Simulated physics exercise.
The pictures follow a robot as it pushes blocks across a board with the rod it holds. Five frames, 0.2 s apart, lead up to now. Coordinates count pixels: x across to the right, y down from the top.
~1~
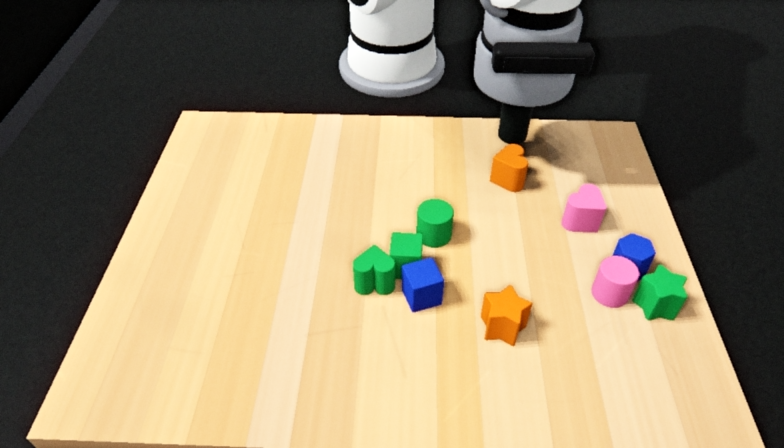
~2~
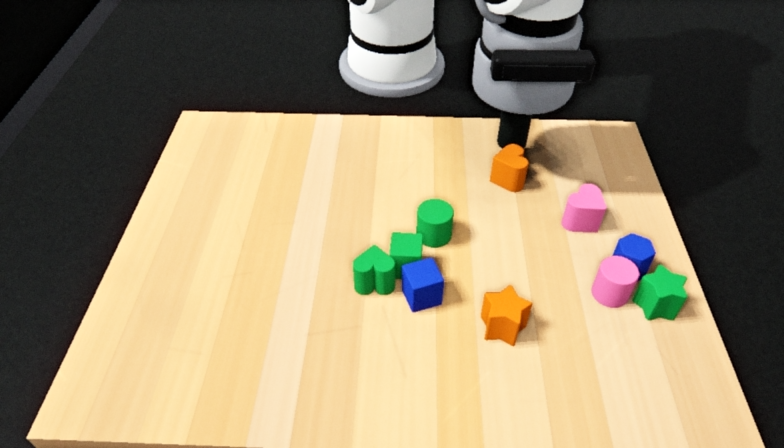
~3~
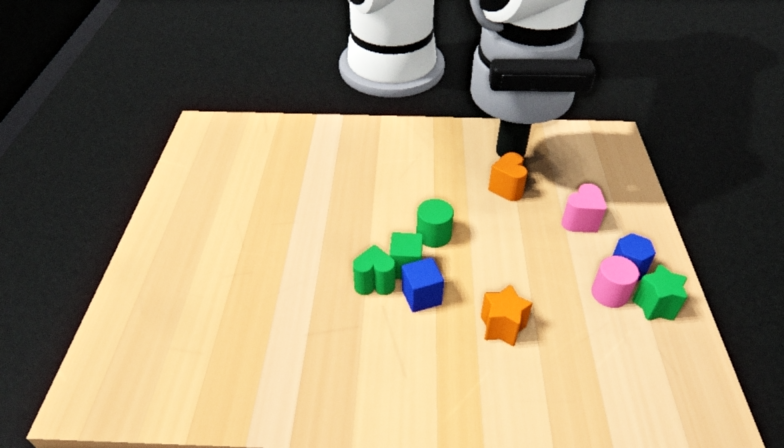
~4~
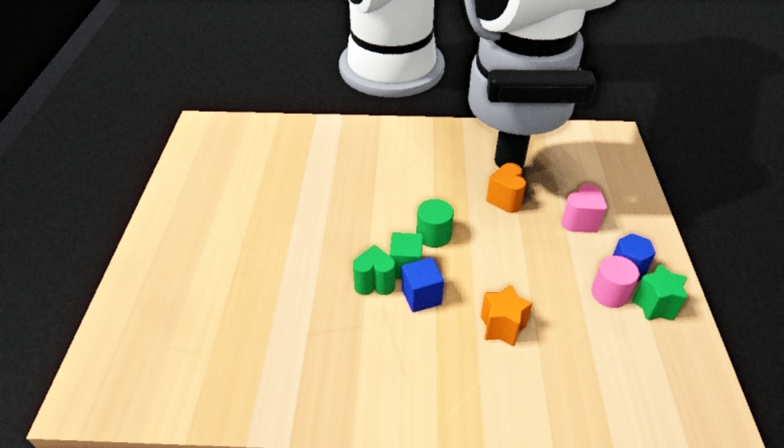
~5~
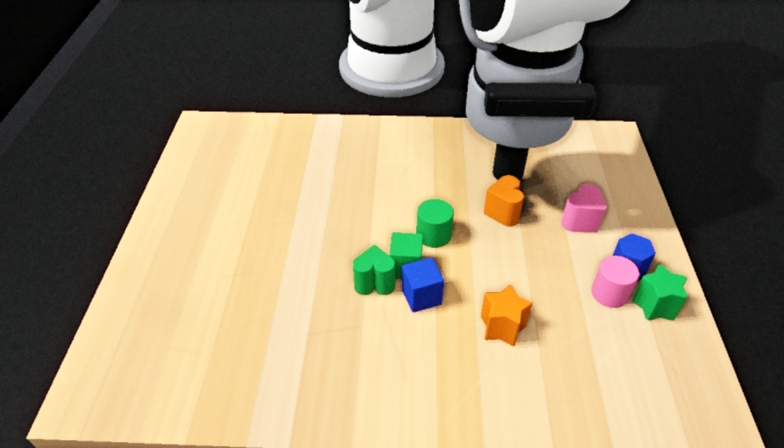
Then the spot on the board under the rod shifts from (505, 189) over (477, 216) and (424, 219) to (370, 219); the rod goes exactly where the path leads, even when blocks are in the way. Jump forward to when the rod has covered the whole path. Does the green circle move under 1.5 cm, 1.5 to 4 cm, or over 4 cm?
Between 1.5 and 4 cm.
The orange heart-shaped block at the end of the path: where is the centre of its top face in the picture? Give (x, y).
Its top middle: (501, 216).
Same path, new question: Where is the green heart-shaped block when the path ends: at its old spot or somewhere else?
Left in place.
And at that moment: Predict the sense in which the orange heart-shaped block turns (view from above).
Seen from above, its turn is counter-clockwise.
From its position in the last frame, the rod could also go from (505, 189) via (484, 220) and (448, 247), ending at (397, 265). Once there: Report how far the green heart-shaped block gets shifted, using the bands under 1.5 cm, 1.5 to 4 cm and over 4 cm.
It will move between 1.5 and 4 cm.
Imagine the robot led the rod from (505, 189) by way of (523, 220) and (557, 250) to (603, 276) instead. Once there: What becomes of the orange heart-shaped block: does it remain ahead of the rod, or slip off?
The rod no longer has it in front.
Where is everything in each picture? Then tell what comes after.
Rod tip (512, 137); block tops, green heart-shaped block (374, 260); green square piece (406, 243); green circle (436, 210); orange heart-shaped block (513, 156), in the first picture.
Rod (511, 144); blocks unchanged, in the second picture.
Rod (510, 153); orange heart-shaped block (511, 164), in the third picture.
Rod (509, 163); orange heart-shaped block (510, 175), in the fourth picture.
Rod (508, 175); green heart-shaped block (374, 260); green square piece (406, 243); green circle (436, 210); orange heart-shaped block (508, 188), in the fifth picture.
The first path, step by step. One third of the way, rod (479, 203); orange heart-shaped block (501, 216), turned 50° anticlockwise.
Two thirds of the way, rod (425, 205); green circle (415, 218); orange heart-shaped block (501, 216), turned 50° anticlockwise.
At the end, rod (370, 206); green heart-shaped block in place; green square piece in place; green circle (403, 219); orange heart-shaped block (501, 216), turned 50° anticlockwise.
